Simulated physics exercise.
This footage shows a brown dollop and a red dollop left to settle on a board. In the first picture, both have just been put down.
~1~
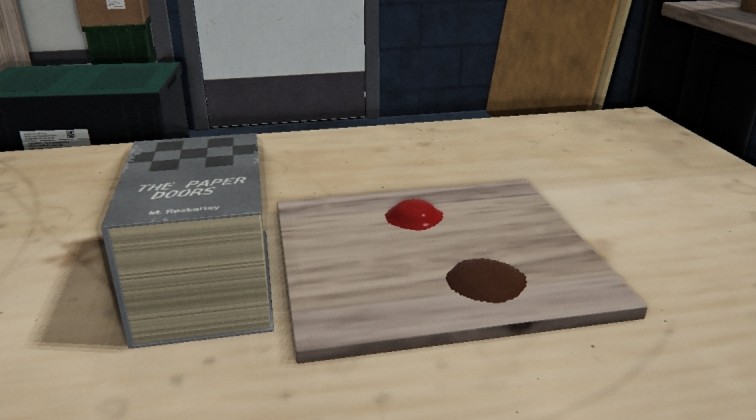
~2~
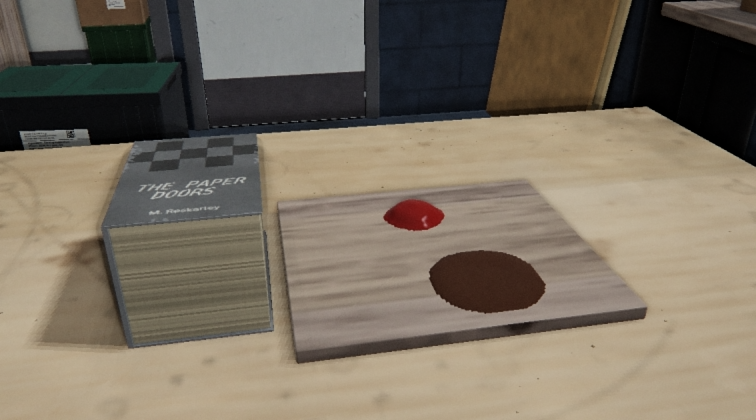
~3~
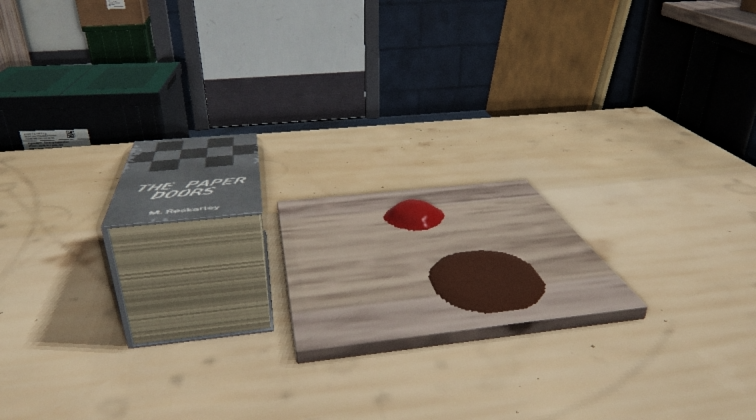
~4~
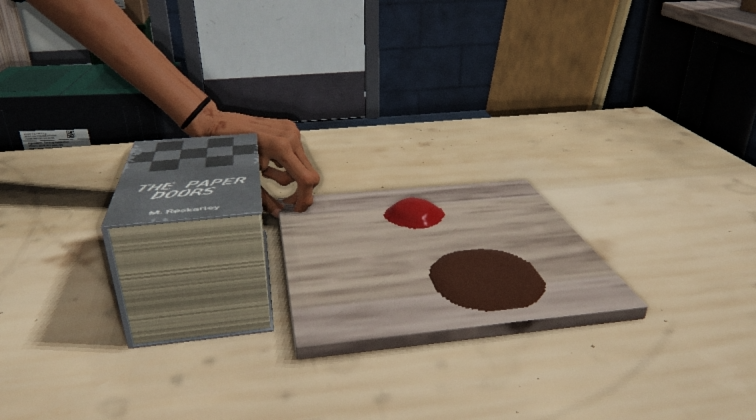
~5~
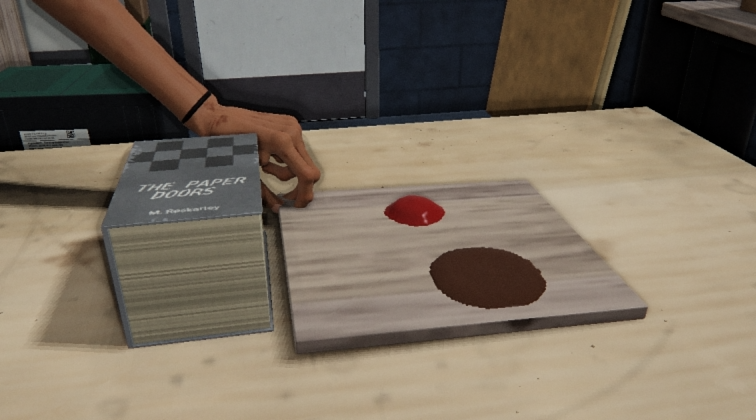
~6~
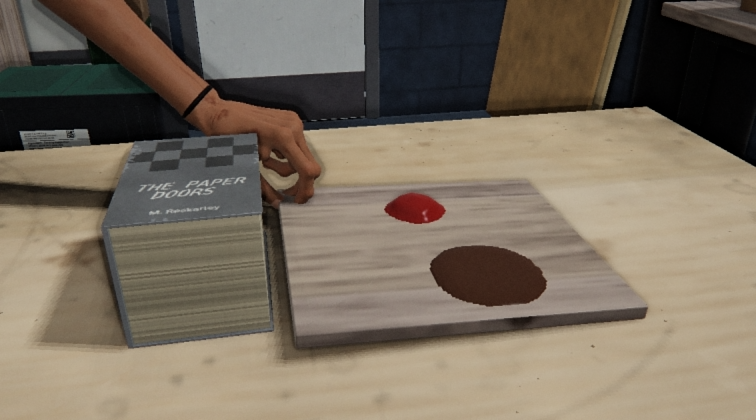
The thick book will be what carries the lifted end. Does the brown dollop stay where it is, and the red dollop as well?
The brown dollop ends up off it; the red dollop ends up still on it.
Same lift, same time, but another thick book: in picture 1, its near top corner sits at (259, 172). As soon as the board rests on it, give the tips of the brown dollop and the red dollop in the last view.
At (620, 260), then at (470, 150).
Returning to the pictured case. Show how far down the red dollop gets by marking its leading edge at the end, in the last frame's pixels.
In the last picture it reaches roughly pixel (456, 166).
Shortly, slope about 25°; the brown dollop has crept down a long way; the red dollop has not moved.
Then, the brown dollop is dripping off the low end; the red dollop has not moved.
At the finish, slope about 25°; the brown dollop is dripping off the low end; the red dollop has not moved.
